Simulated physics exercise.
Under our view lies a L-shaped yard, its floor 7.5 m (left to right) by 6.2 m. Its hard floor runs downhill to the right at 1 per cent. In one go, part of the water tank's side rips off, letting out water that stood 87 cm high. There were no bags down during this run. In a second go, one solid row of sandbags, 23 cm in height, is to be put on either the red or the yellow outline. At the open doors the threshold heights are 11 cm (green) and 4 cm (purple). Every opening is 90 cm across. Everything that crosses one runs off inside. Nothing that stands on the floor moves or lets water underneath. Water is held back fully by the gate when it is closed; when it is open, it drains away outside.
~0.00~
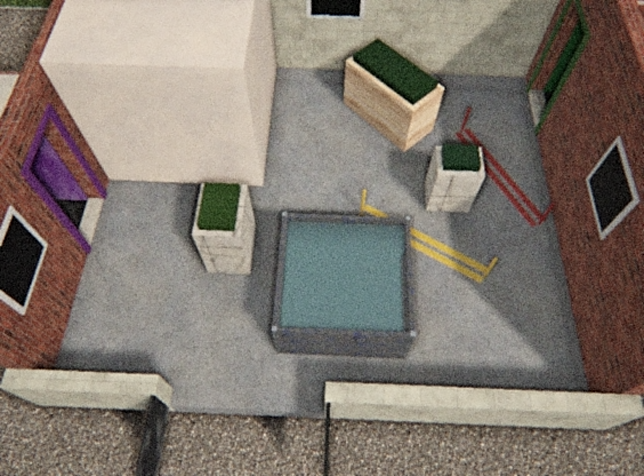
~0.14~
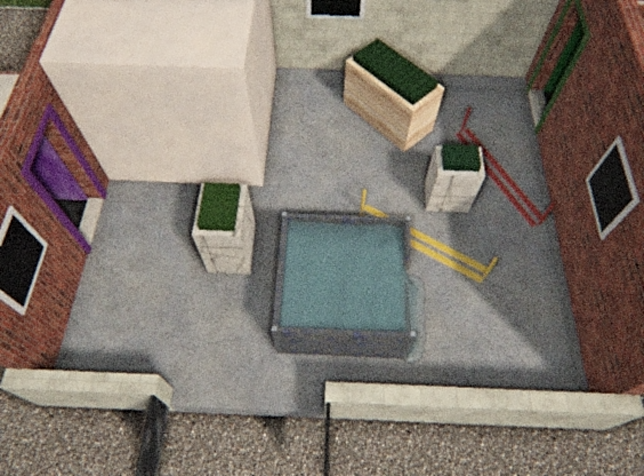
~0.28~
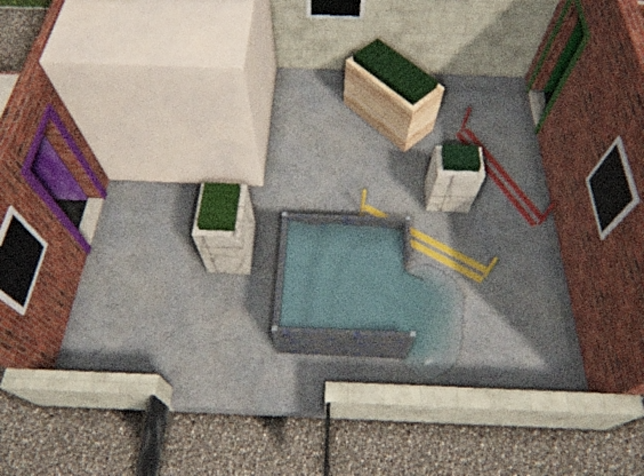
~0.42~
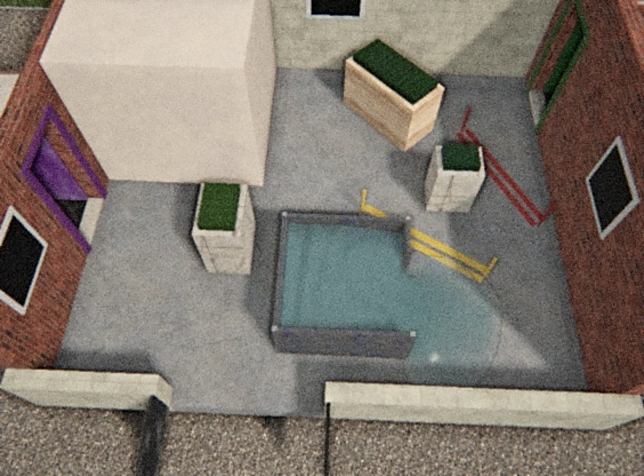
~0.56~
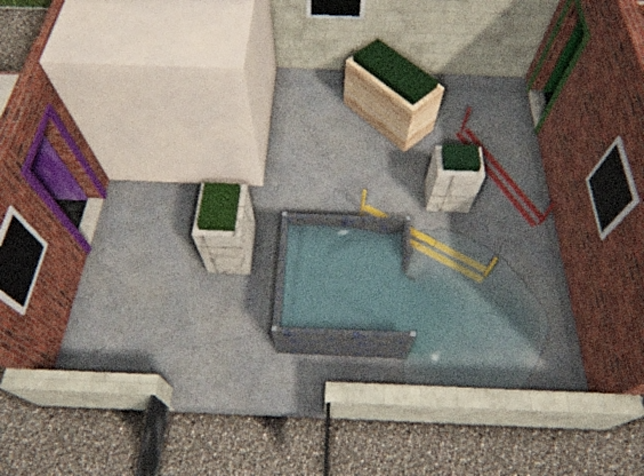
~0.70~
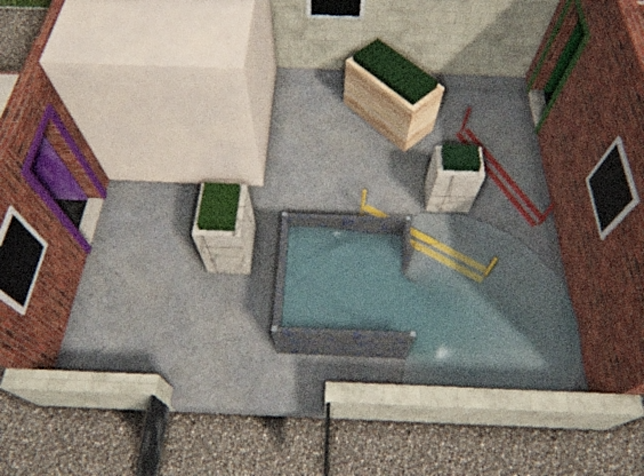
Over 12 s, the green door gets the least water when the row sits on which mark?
When it sits on the red mark.
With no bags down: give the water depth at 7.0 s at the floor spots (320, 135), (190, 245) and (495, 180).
Roughly 2, 0 and 8 cm.
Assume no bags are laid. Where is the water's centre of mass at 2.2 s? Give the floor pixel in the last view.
Centre of water: Approx. (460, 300).
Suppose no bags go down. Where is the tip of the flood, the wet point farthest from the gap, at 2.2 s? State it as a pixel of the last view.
Around pixel (524, 88).
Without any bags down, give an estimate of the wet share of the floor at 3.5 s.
Something like 45 percent is wet.
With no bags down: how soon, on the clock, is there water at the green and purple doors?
Green: 2.0 s; purple: 9.0 s.
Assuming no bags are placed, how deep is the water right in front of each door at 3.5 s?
Green 8 cm, purple 0 cm.
After 1.4 s water covers 20 % of the floor and is deepest (64 cm) near (588, 406) in the run without bags; in at the green door, 0 L with no bags, 0 L with the row on red, 0 L on yellow.
After 2.2 s water covers 30 % of the floor and is deepest (42 cm) near (494, 389) in the run without bags; in at the green door, 0 L with no bags, 0 L with the row on red, 0 L on yellow.
After 3.5 s water covers 45 % of the floor and is deepest (31 cm) near (524, 88) in the run without bags; in at the green door, 0 L with no bags, 0 L with the row on red, 0 L on yellow.
After 7.0 s water covers 75 % of the floor and is deepest (22 cm) near (495, 80) in the run without bags; in at the green door, 68 L with no bags, 5 L with the row on red, 41 L on yellow.
After 12.0 s water covers 95 % of the floor and is deepest (12 cm) near (527, 102) in the run without bags; in at the green door, 119 L with no bags, 6 L with the row on red, 90 L on yellow.
